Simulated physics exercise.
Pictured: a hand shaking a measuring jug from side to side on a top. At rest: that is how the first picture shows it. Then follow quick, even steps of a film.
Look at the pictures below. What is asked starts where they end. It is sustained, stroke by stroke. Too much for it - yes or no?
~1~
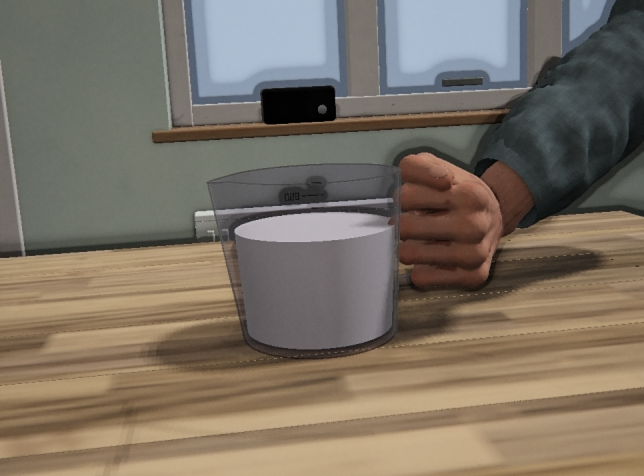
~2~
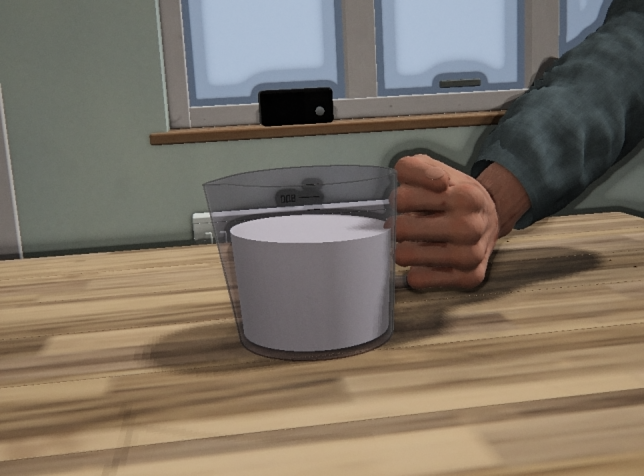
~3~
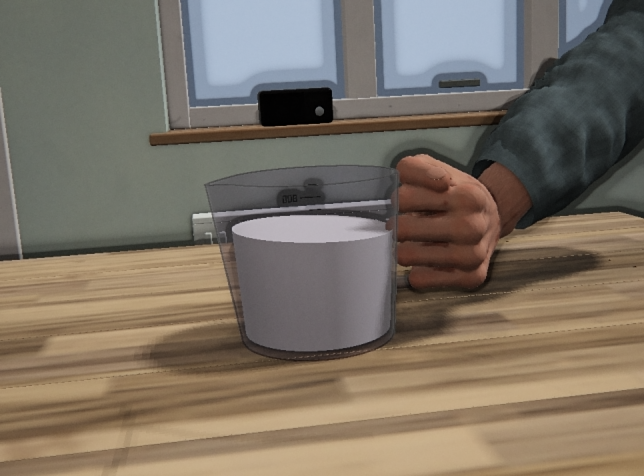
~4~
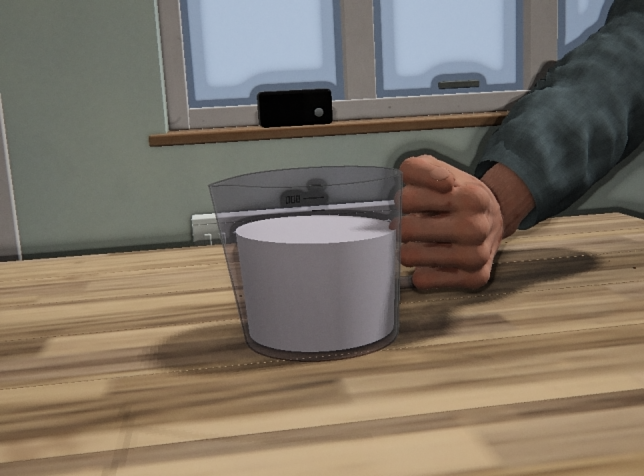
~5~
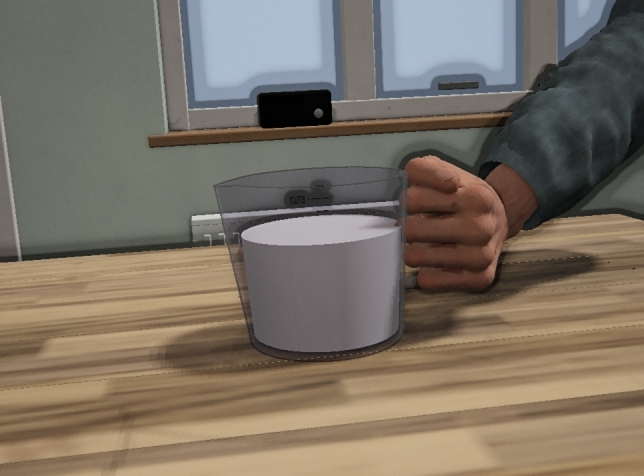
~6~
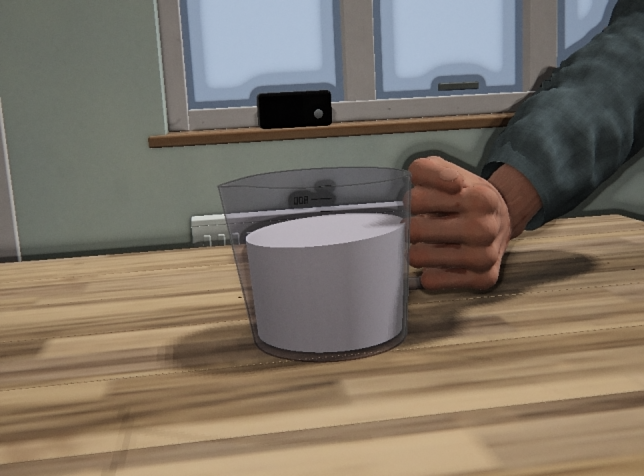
No.
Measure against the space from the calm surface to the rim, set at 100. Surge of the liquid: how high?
Max rise: Close to 20 per cent.
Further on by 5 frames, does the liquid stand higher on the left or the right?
It's the left end.
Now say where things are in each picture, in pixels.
The first frame shows measuring jug (316, 250) about two thirds full; at rest.
The second frame shows measuring jug about two thirds full, surface at (311, 228); surface about level.
The third frame shows measuring jug (314, 252) about two thirds full; surface a little higher on the left.
The fourth frame shows measuring jug about two thirds full, surface at (316, 229); surface about level.
The fifth frame shows measuring jug (322, 253) about two thirds full; surface about level.
The sixth frame shows measuring jug about two thirds full, surface at (325, 230); surface a little higher on the right.
Next, the highest wave so far stays far below the rim.
Finally, the highest wave so far stays far below the rim; nothing has left it.
